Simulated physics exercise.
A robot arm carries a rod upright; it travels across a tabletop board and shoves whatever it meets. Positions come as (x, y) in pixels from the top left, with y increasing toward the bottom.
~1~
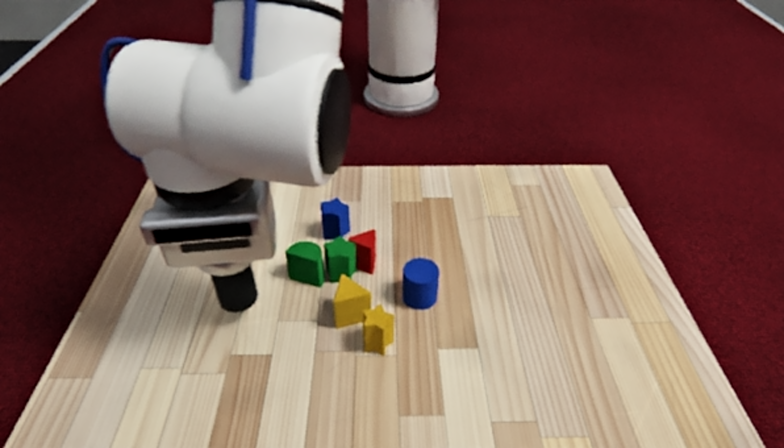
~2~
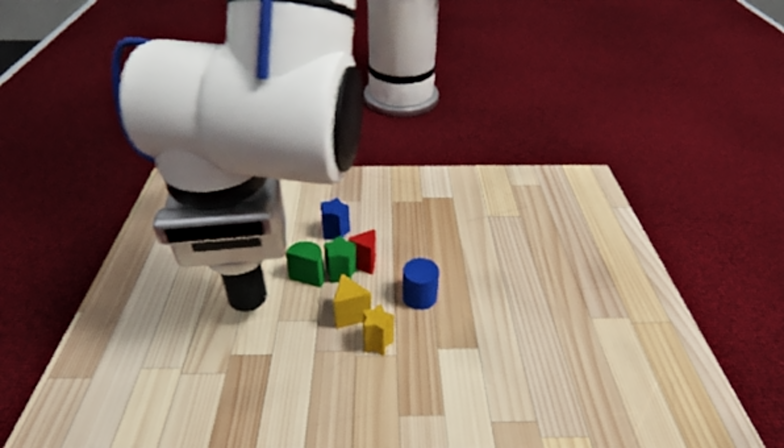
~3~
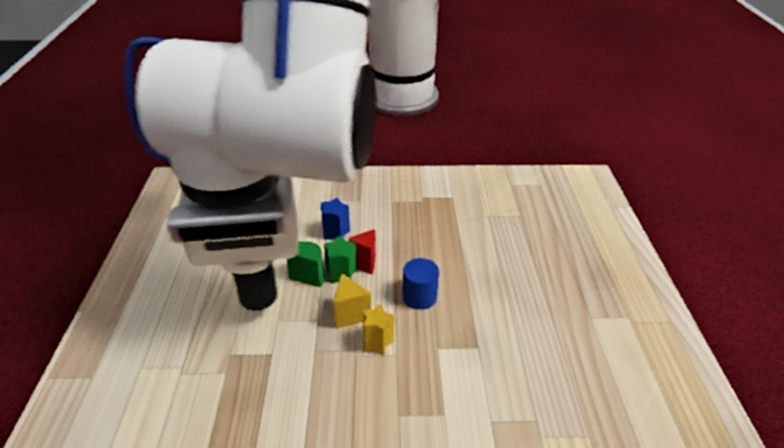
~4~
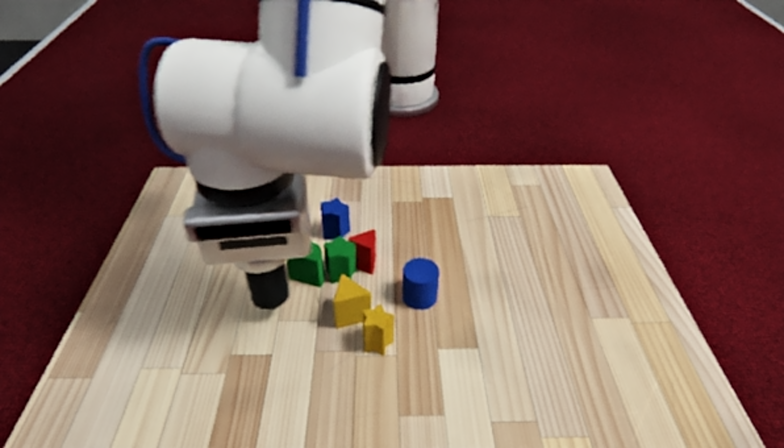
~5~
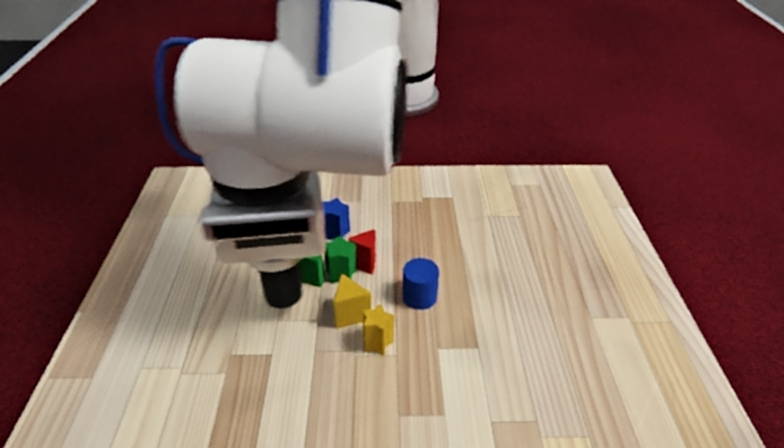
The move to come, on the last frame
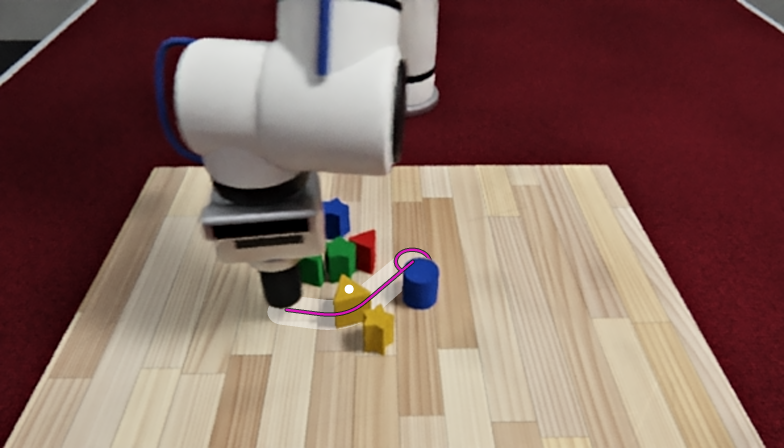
A white robot arm slides its black rod slowly right toward the still, colored blocks.
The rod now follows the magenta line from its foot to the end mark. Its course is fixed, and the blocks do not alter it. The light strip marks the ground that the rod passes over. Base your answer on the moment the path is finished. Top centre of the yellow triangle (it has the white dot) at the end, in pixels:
It should be at (396, 284) by then.
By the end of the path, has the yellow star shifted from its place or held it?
Stays put.
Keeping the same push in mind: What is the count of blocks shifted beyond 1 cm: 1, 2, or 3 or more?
1.
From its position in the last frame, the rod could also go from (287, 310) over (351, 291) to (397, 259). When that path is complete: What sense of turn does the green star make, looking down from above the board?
Viewed from the top, it goes anticlockwise.
Path on the board, from (287, 310) through (339, 314) and (381, 289) to (413, 262); the dot is on the yellow triangle.
What follows on the original path. One third of the way, rod (339, 298); yellow triangle (370, 289).
Two thirds of the way, rod (381, 273); yellow triangle (396, 284), turned 30° clockwise.
At the end, rod (414, 246); yellow triangle (396, 284), turned 30° clockwise; yellow star in place; blue disc in place.
